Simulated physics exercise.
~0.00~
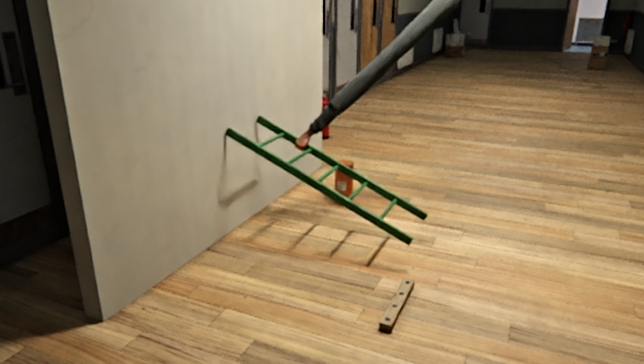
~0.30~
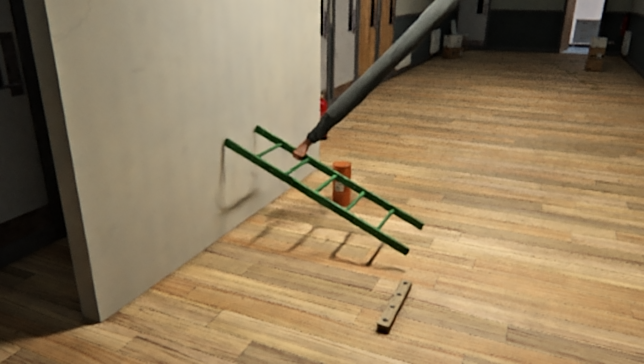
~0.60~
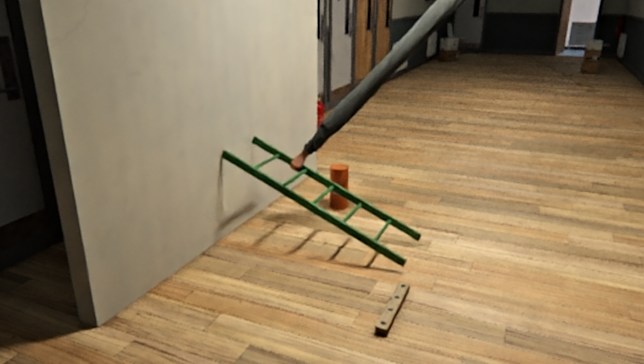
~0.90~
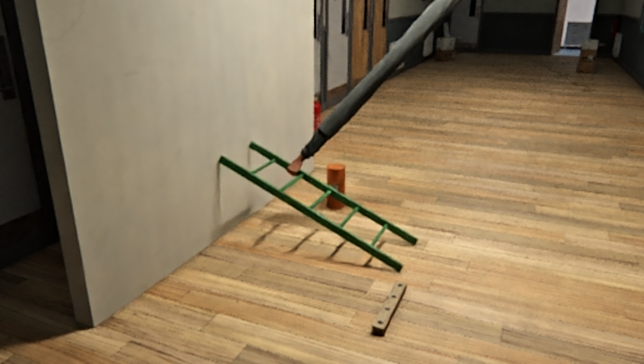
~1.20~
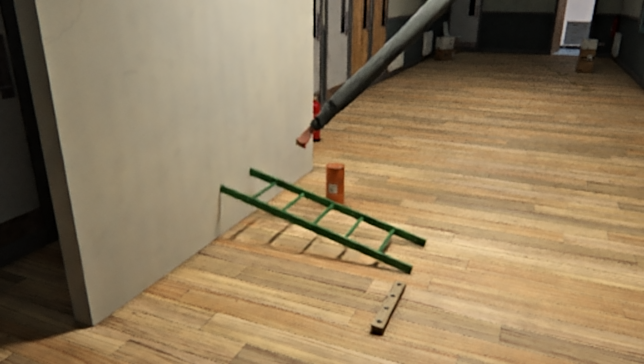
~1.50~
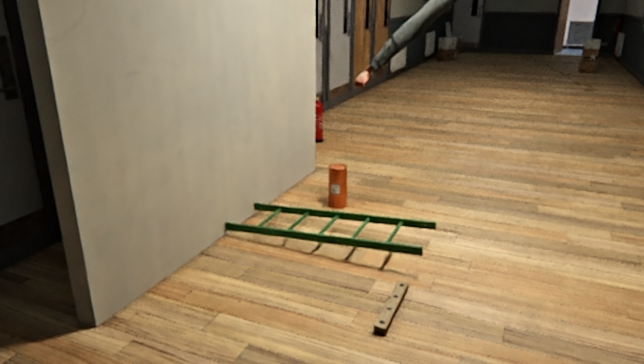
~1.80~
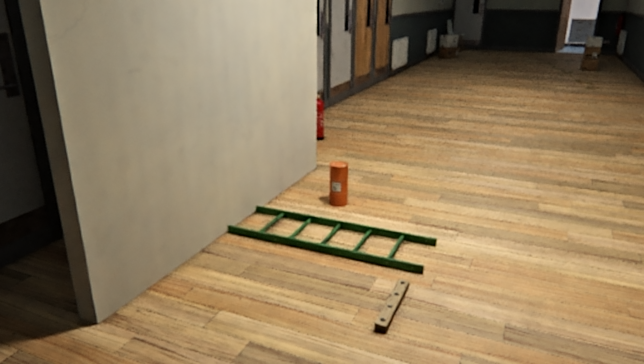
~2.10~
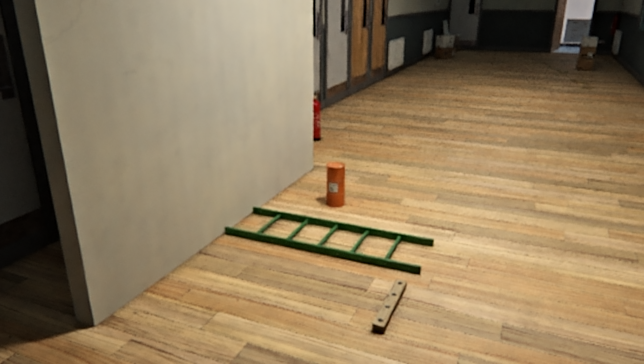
A green gate, looking much like a short ladder, slants against a pale wall at left in a wood-floored hallway, seen from slightly above by a gently swaying camera. A dark-sleeved arm reaches in from the top and holds it, with an orange canister standing behind and a brown batten lying on the floor in front. The hand guides the gate a little lower, then lets go and draws back. The gate gives way at its feet, slides down the wall and drops flat. It ends lying still on the boards between the unmoved canister and batten, the arm gone.
